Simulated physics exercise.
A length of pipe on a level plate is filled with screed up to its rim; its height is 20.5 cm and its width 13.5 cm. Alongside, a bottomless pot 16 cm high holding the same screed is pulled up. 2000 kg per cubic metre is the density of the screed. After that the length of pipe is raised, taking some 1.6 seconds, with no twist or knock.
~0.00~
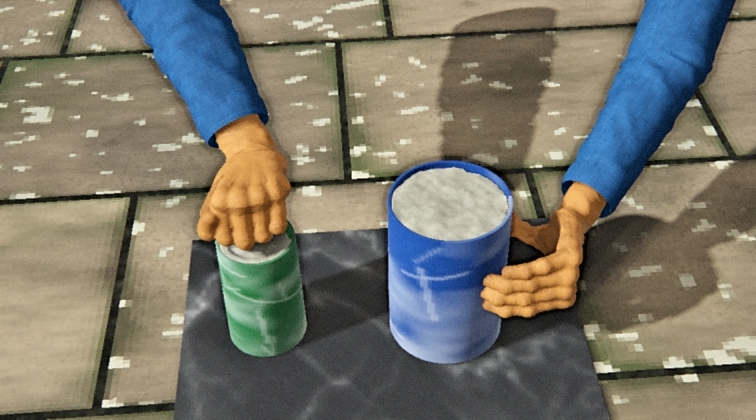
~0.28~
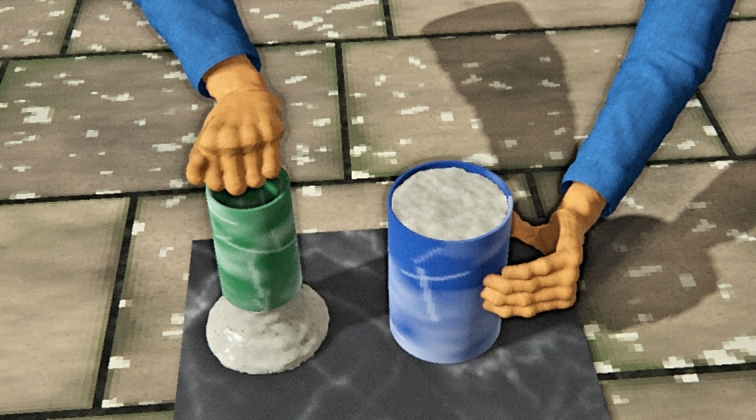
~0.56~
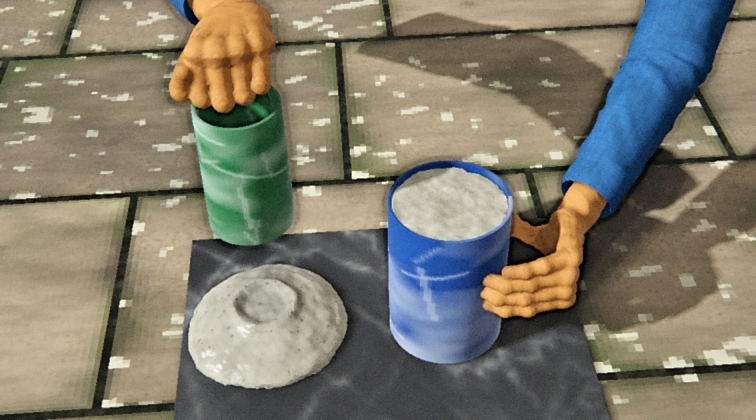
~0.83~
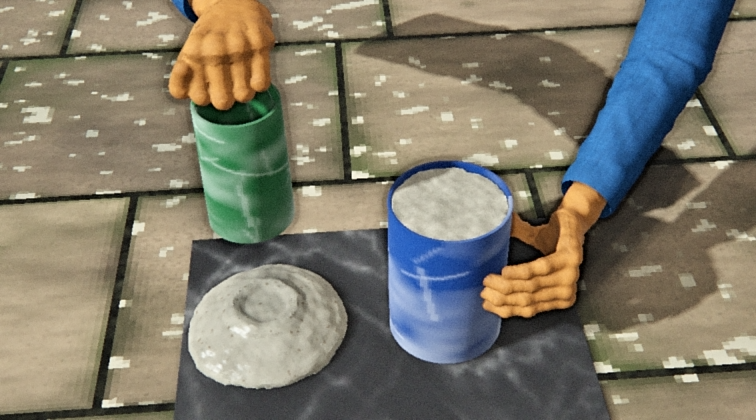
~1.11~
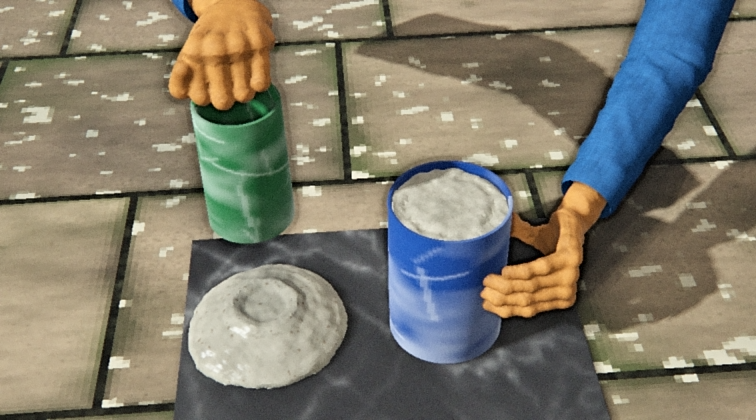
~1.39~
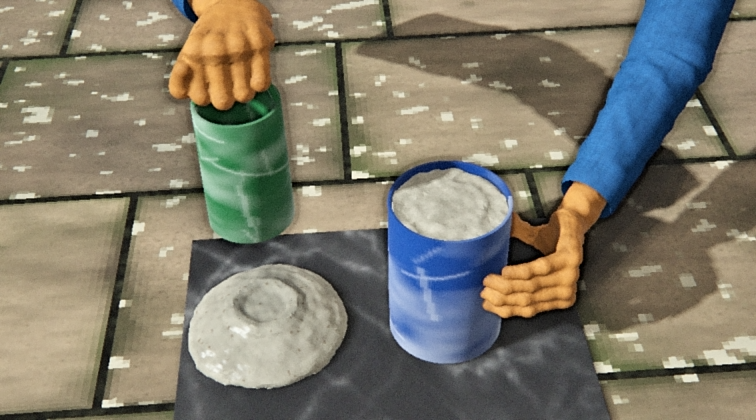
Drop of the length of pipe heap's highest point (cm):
Roughly 15 cm.
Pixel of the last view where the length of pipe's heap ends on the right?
I'd mark it at about (573, 338).
After 1.8 s, the length of pipe is up 5.0 cm; the screed has come down 3.9 cm to 17 cm and is 22 cm wide.
After 2.2 s, the length of pipe is up 13 cm; the screed has come down 15 cm to 5.9 cm and is 33 cm wide.
After 2.6 s, the length of pipe is up 21 cm; the screed has come down 15 cm to 5.9 cm and is 33 cm wide.
After 3.1 s, the length of pipe is clear; the screed has come down 15 cm to 5.9 cm and is 33 cm wide.
After 3.6 s, at rest, the length of pipe is clear; the screed has come down 15 cm to 5.9 cm and is 33 cm wide.
